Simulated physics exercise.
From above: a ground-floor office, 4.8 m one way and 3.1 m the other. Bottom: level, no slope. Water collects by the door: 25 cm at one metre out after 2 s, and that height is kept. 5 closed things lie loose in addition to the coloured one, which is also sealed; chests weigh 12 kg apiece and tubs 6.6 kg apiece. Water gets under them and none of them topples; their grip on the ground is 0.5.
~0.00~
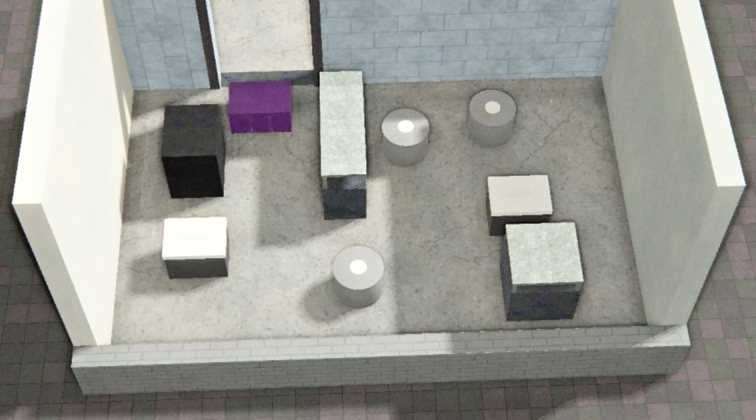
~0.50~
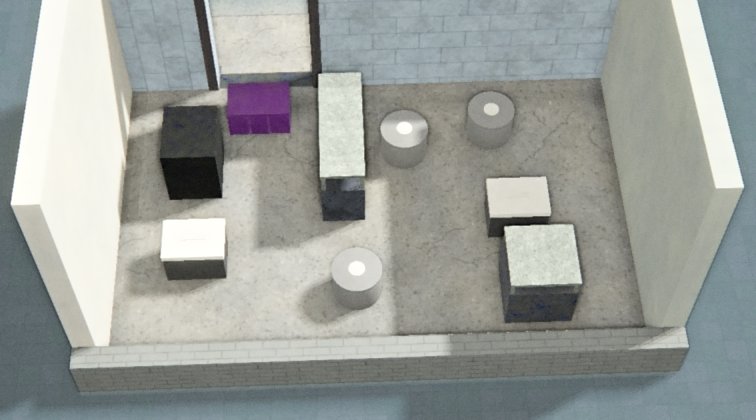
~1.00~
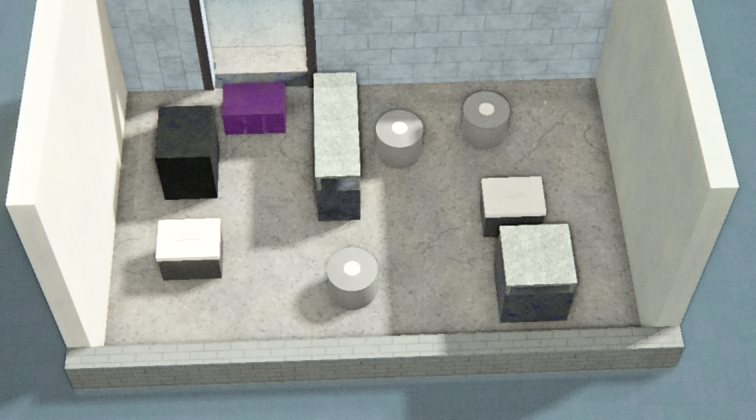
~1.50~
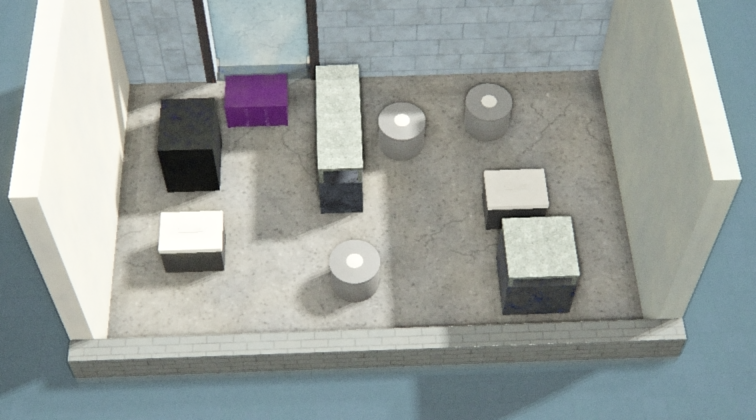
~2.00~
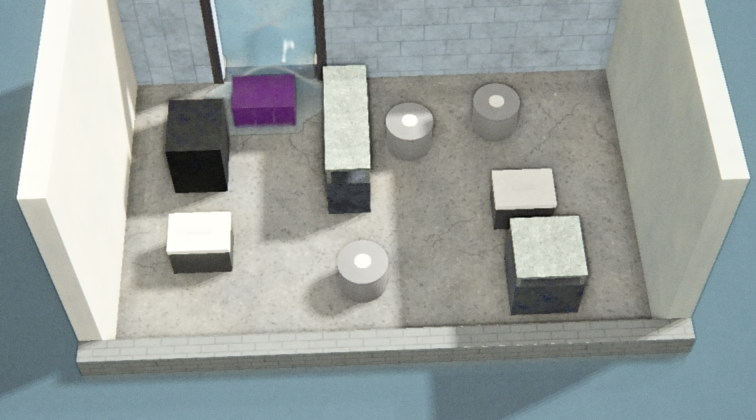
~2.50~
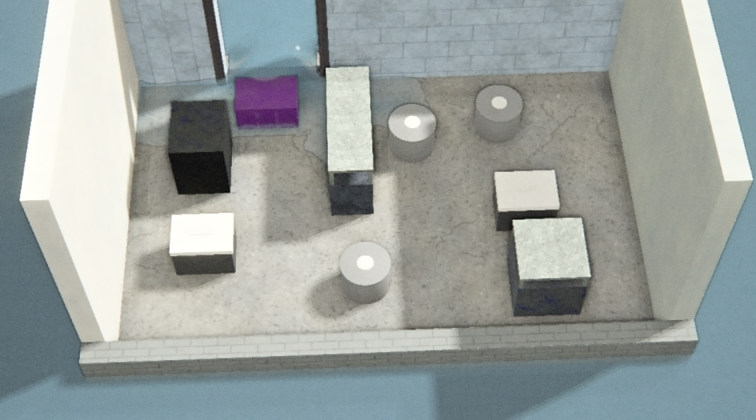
Water covering the paving around a roofless office, then spreading in through the doorway around a purple crate that stays put.
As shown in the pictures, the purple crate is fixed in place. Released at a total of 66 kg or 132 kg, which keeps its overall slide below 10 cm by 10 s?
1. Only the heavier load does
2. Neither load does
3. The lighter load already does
Answer: 1.
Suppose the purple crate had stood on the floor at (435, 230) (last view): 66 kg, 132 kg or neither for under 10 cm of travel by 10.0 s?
Short answer: Any load.
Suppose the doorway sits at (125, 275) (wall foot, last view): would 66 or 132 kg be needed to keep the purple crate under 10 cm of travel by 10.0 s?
That way, the small mass suffices.
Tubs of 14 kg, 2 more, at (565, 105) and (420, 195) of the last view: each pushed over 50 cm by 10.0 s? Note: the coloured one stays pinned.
Order as asked: Goes beyond / stays within.
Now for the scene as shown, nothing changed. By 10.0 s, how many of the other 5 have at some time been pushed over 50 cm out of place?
Total: 2.
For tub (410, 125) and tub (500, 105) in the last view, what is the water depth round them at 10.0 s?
Some 5 cm at the first, some 5 cm at the second.
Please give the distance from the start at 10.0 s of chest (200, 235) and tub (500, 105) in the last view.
50 cm, 80 cm.
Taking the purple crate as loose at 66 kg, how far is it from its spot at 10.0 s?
Close to 30 centimetres.
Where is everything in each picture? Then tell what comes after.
The purple crate at (259, 97), on the bottom; 0.0 m2 under water; 0 of 6 have shifted, in the first frame.
The purple crate at (258, 98), on the bottom; 0.0 m2 under water; 0 of 6 have shifted, in the second frame.
The purple crate at (253, 98) rests on the ground; 0.0 m2 under water; 0 of 6 have shifted, in the third frame.
The purple crate at (256, 91), on the bottom; 0.0 m2 under water; 0 of 6 have shifted, in the fourth frame.
The purple crate at (263, 91) rests on the ground; 0.3 m2 under water; 0 of 6 have shifted, in the fifth frame.
The purple crate at (266, 93) rests on the ground; 1.6 m2 under water; 0 of 6 have shifted, in the sixth frame.
After 3.5 s the purple crate would be 27 cm from its start with 66 kg and 0 cm from its start with 132 kg; 9 cm of water round it then.
After 4.5 s the purple crate would be 27 cm from its start with 66 kg and 0 cm from its start with 132 kg; 8 cm of water round it then.
After 7.0 s the purple crate would be 27 cm from its start with 66 kg and 0 cm from its start with 132 kg; 9 cm of water round it then.
After 10.0 s the purple crate would be 27 cm from its start with 66 kg and 0 cm from its start with 132 kg; 11 cm of water round it then.
